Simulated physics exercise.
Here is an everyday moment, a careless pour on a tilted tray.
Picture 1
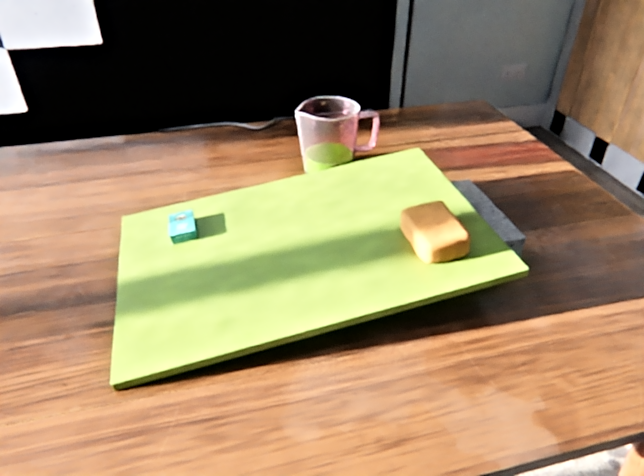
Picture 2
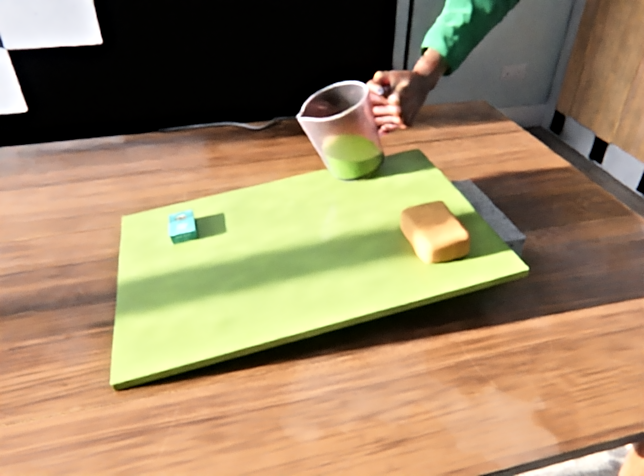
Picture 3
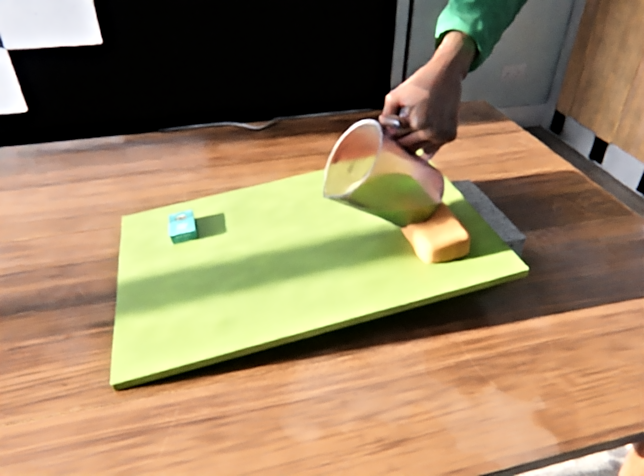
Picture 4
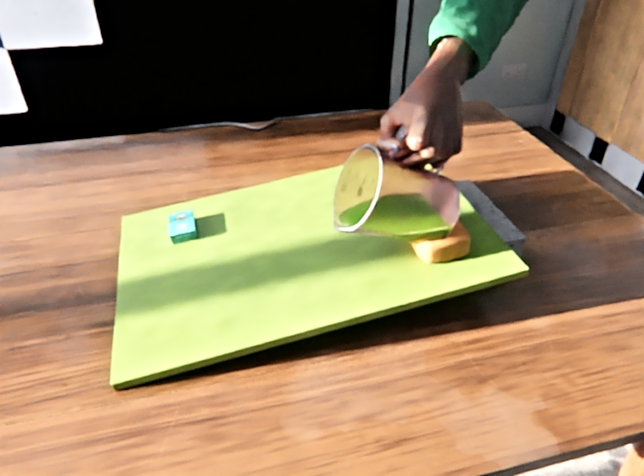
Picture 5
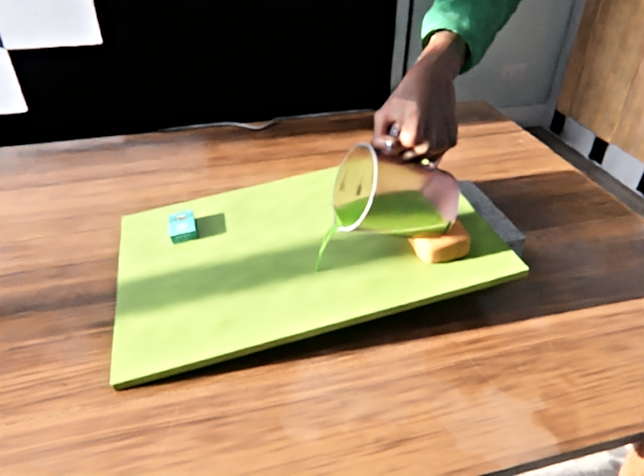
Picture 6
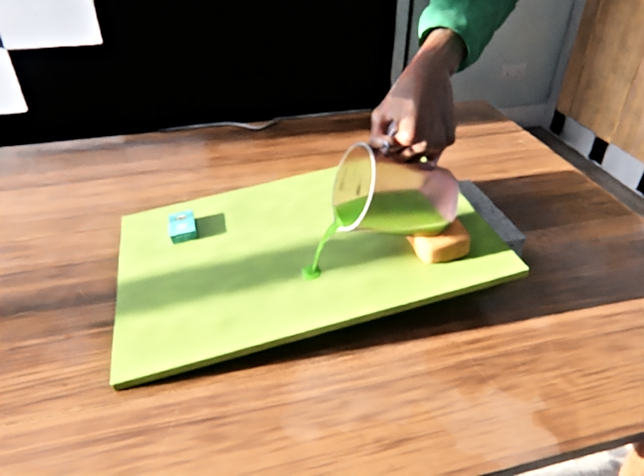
A hand in a green sleeve lifted the measuring jug from the back of the green tray, tilted it over beside the bread roll, and poured a thin stream of green liquid onto the tray.
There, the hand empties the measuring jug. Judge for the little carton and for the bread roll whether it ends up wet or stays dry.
On the left the little carton - dry, on the right the bread roll - dry.
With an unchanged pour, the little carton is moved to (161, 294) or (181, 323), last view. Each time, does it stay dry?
In the first try it gets wet; in the second it ends up in the puddle.
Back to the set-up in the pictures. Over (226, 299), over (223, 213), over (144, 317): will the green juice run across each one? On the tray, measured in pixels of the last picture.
Well, the first one is gotten to, the second one is left alone, and the last one is gotten to.
Next, it runs down to the left; the little carton is clear of it; the bread roll is clear of it.
After that, it runs down to the left and off the end; the little carton is clear of it; the bread roll is clear of it.
Finally, it runs down to the left and off the end; the little carton is clear of it; the bread roll is clear of it.
